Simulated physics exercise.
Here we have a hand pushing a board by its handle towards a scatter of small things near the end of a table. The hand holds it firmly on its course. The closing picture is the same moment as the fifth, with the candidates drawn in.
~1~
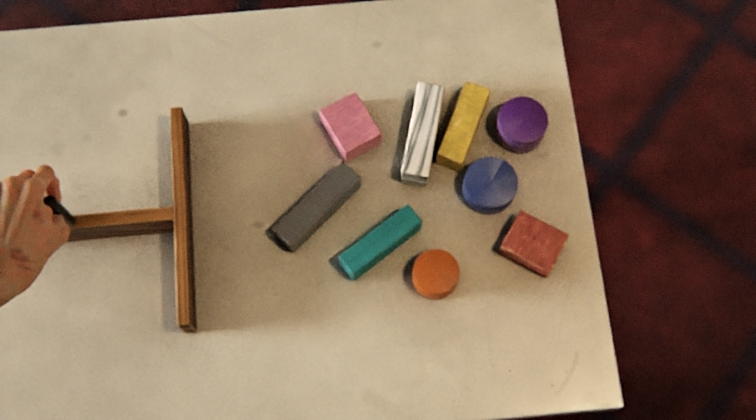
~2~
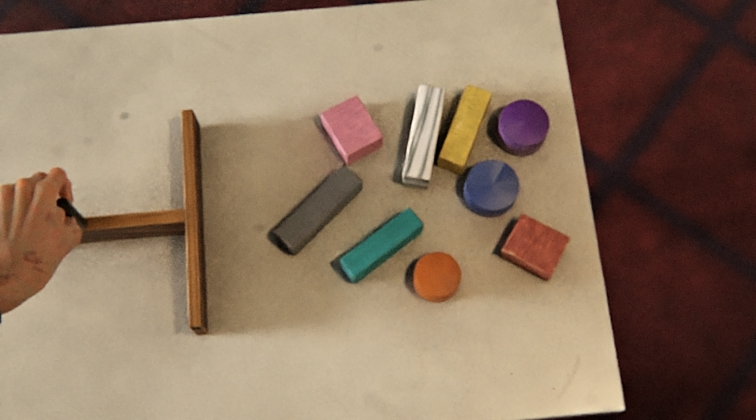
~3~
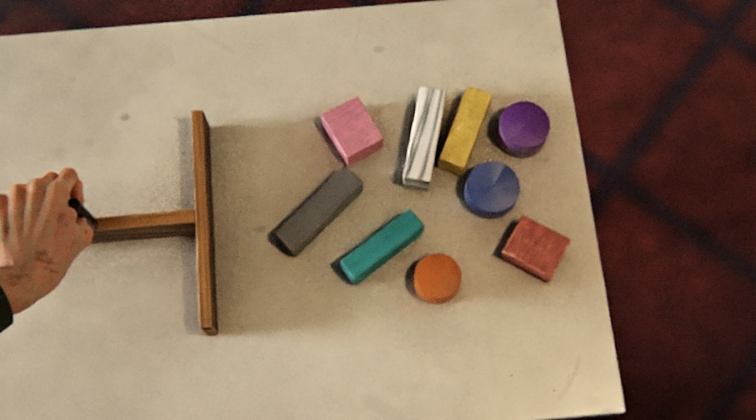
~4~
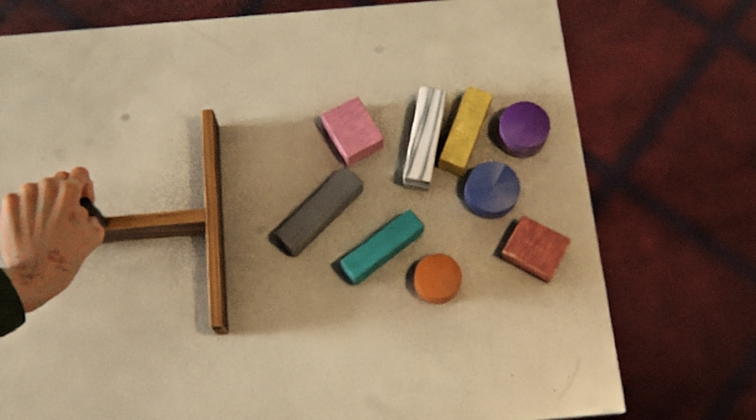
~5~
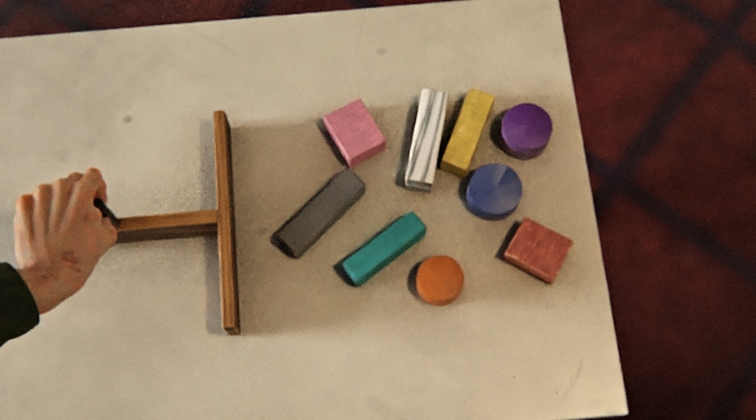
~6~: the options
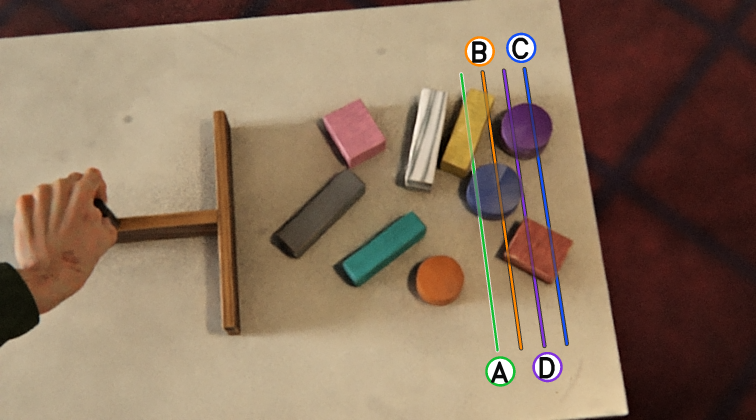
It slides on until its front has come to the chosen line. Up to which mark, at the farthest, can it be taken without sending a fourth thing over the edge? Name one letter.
No farther than D.
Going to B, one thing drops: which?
It is the purple tin.
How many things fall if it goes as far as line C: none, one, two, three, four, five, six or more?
Five.
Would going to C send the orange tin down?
No.
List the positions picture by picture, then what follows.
The first picture shows pink block (350, 127); red block (533, 244); white stick (423, 134).
The second picture shows board (191, 214); purple tin (523, 128).
The third picture shows board (202, 215); blue tin (492, 190).
The fourth picture shows board (212, 214); yellow bar (465, 131).
The fifth picture shows board (223, 215); pink block (355, 133); red block (538, 250); white stick (427, 141).
On the marked copy, A at (479, 206); B at (501, 204); C at (545, 200); D at (523, 202).
Taking D. A third of the way, board (332, 205); pink block (360, 134); turquoise stick (391, 253).
Two thirds of the way, board (441, 196); purple tin (557, 129); red block (543, 259).
When it is over, board (524, 188); purple tin over the edge; yellow bar over the edge; three fallen.
As for the rest, A is within the limit but short; B is within the limit but short; C drops five.
